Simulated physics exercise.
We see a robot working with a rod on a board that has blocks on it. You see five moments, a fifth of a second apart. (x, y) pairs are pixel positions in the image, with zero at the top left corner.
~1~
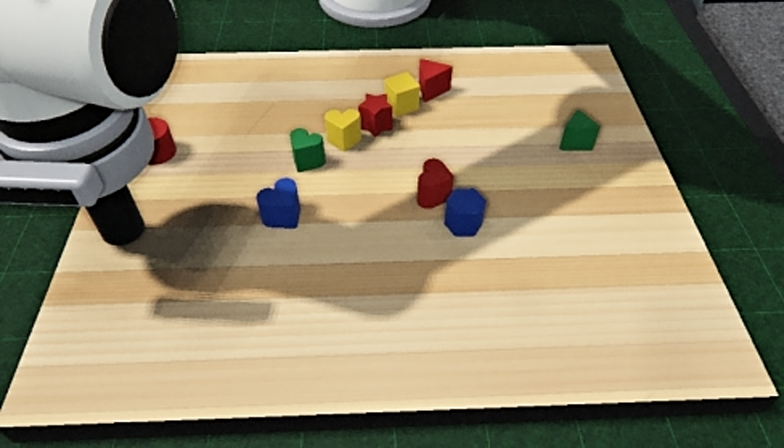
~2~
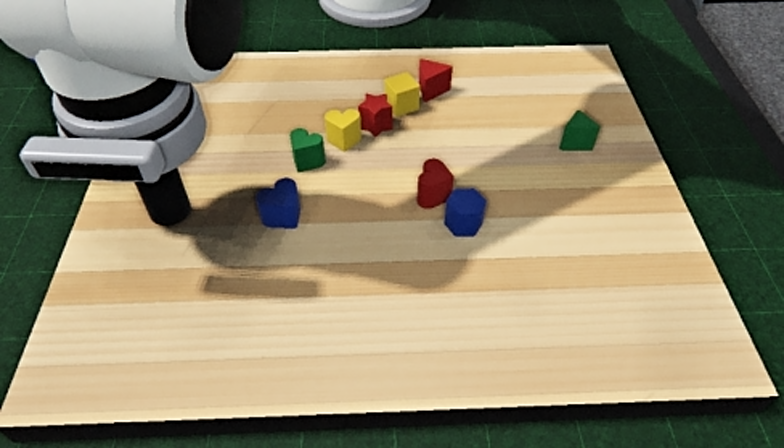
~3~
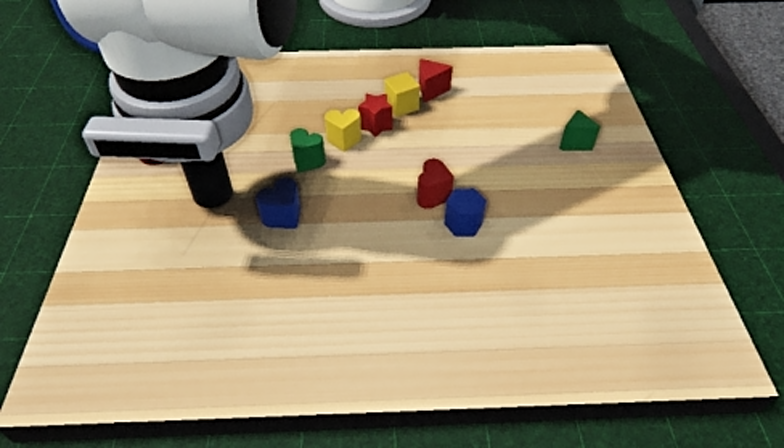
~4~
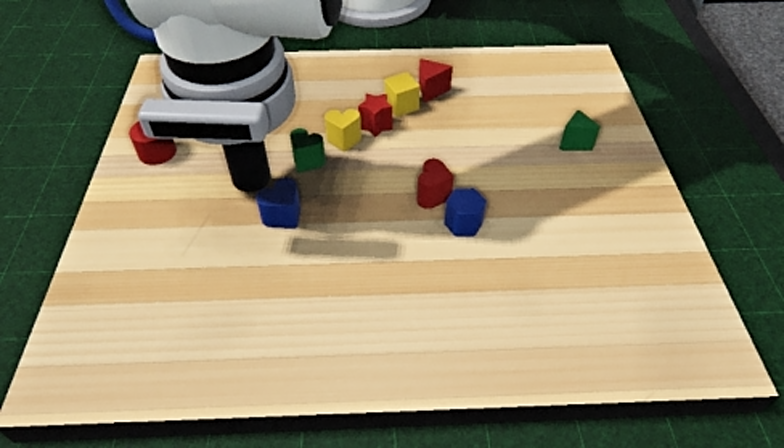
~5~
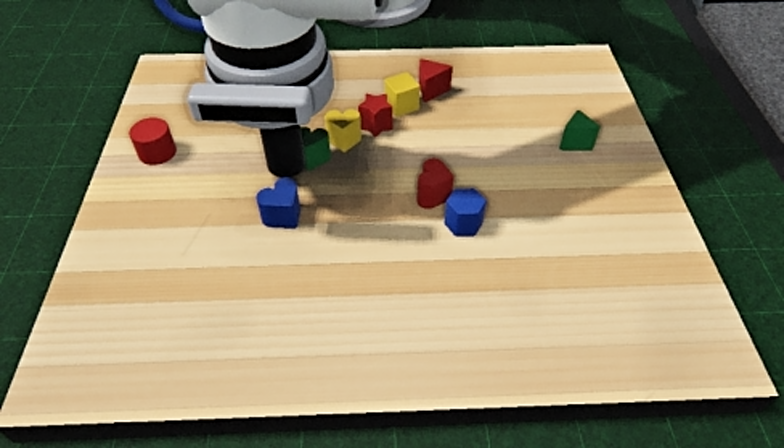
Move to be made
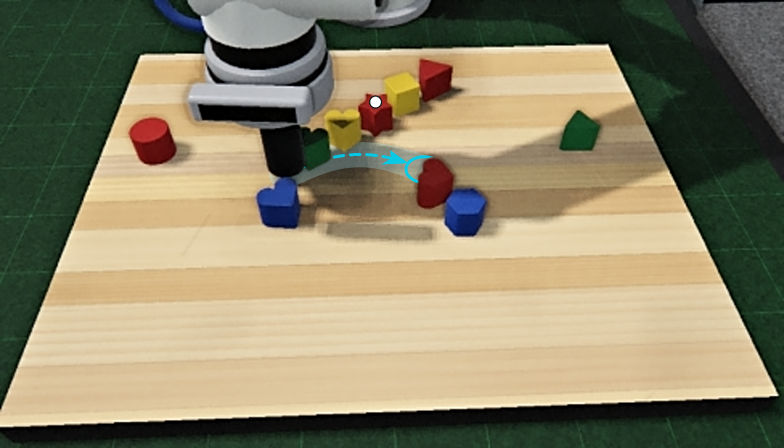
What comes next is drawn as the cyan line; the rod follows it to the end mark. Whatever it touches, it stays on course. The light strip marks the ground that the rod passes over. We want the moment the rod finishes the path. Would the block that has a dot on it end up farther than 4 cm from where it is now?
No
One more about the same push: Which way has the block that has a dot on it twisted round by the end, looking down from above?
The answer is clockwise.
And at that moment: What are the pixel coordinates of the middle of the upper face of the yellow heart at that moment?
The middle of its top is at (365, 92).
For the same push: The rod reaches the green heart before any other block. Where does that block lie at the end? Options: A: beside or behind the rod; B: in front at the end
A - beside or behind the rod.
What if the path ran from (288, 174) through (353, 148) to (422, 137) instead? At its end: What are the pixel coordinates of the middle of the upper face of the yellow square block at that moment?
For the centre of its top, I'd go with (420, 77).
Drawn move, from (288, 174) through (333, 157) and (380, 156) to (425, 170); the dot is on the red star block.
What follows on the original path. One third of the way, rod at (332, 149); green heart at (349, 115), turned 40° anticlockwise; yellow heart at (363, 98), turned 20° anticlockwise; red star block at (390, 93), turned 45° clockwise; yellow square block at (408, 80), turned 15° anticlockwise.
Two thirds of the way, rod at (380, 147); green heart at (359, 110), turned 55° anticlockwise; yellow heart at (365, 92), turned 30° anticlockwise; red star block at (391, 90), turned 55° clockwise; yellow square block at (412, 78).
At the end, rod at (425, 161); green heart at (359, 110), turned 55° anticlockwise; yellow heart at (365, 92), turned 30° anticlockwise; red star block at (391, 90), turned 55° clockwise; yellow square block at (412, 78).
